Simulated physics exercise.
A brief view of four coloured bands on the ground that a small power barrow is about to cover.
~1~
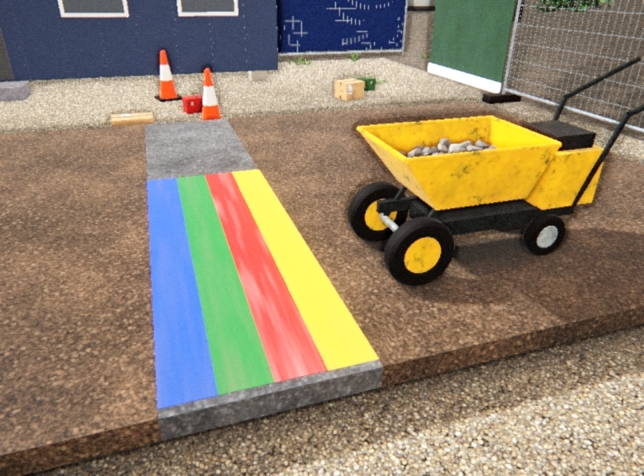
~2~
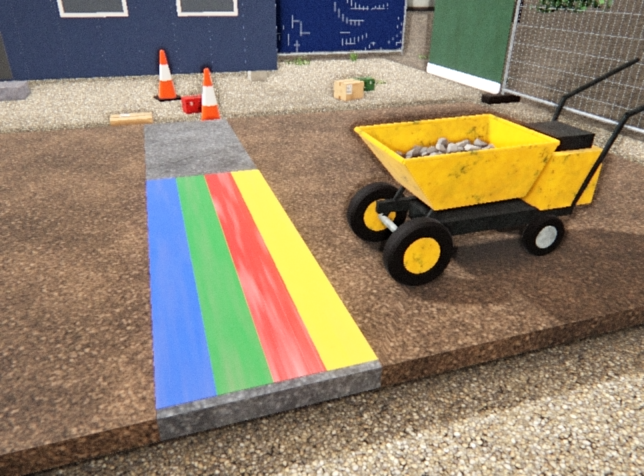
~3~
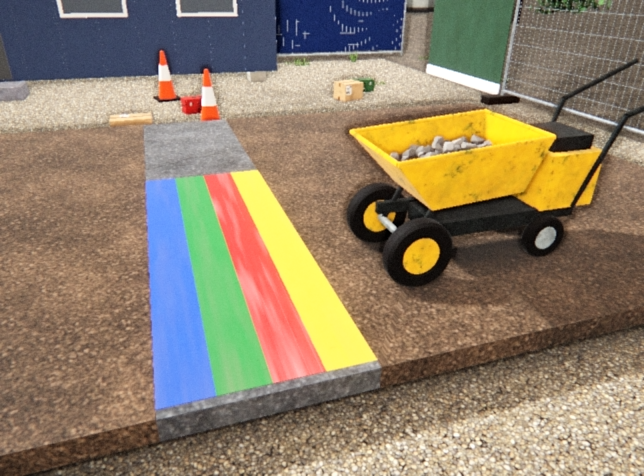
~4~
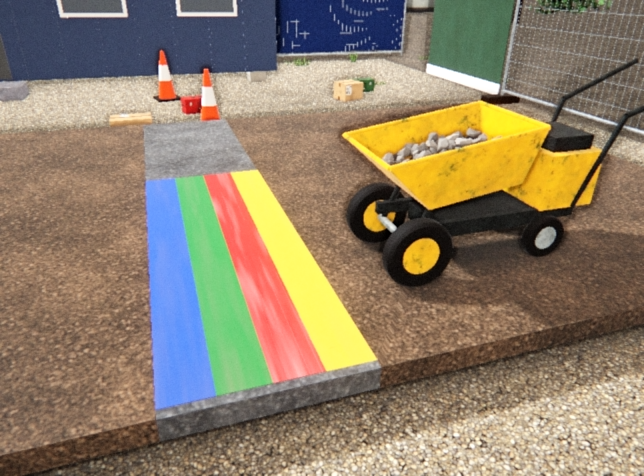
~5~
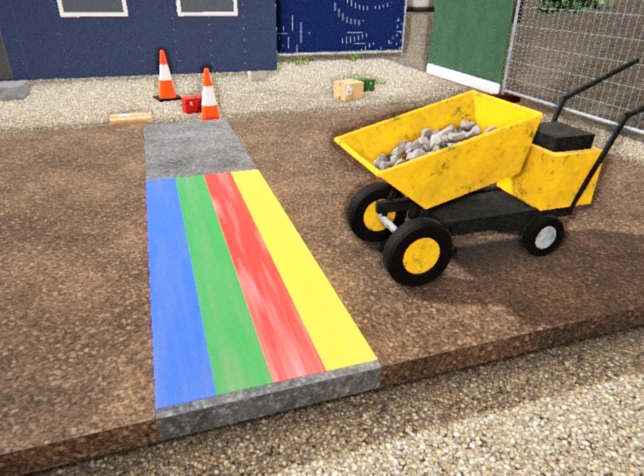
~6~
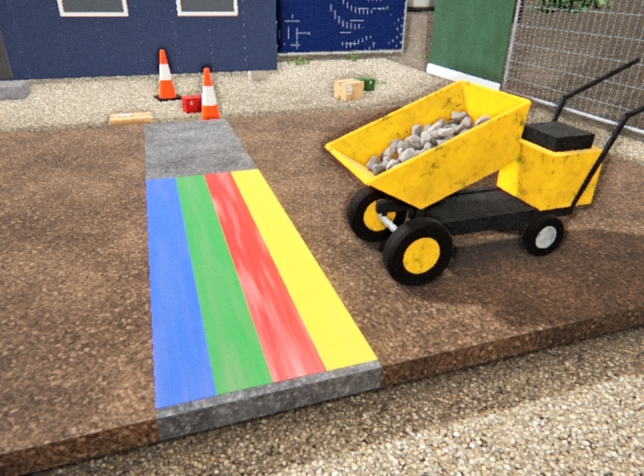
The yellow skip of a small power barrow, loaded with broken stones, starts level beside four coloured bands on the ground. It tips gradually forward to the left, its lip lowering and its back rising, until it is clearly tilted, while the wheels stay still and the stones remain inside.
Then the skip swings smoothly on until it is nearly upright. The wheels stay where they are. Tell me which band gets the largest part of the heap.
I would say the red band gets the largest part.
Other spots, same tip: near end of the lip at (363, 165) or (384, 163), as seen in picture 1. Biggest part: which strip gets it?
First: Green. Next: That red strip.
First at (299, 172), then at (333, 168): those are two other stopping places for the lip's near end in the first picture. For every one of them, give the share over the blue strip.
40 % then 30 %.
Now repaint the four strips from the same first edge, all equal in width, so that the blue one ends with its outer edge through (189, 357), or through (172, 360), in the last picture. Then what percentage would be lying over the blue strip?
Shares: Close to 20 %; close to 10 %.
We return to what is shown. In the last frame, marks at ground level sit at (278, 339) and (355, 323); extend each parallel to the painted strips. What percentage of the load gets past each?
Roughly 40 and 90 percent.
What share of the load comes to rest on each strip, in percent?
The yellow strip carries 20 per cent, the red strip 40 per cent, the green strip 20 per cent and the blue strip 10 per cent.
Just after the last frame, skip tipped steeply; every one in the skip.
A moment on, skip tipped right over; the larger part in the skip; about a tenth over the yellow strip; about a tenth over the red strip.
Further on, skip tipped right over; about a tenth in the skip; roughly a quarter over the yellow strip; roughly a third over the red strip; roughly a quarter over the green strip; about a tenth over the blue strip; just a few off the paint.
When it is over, skip tipped right over; about a tenth in the skip; roughly a quarter over the yellow strip; roughly a third over the red strip; roughly a quarter over the green strip; about a tenth over the blue strip; just a few off the paint.
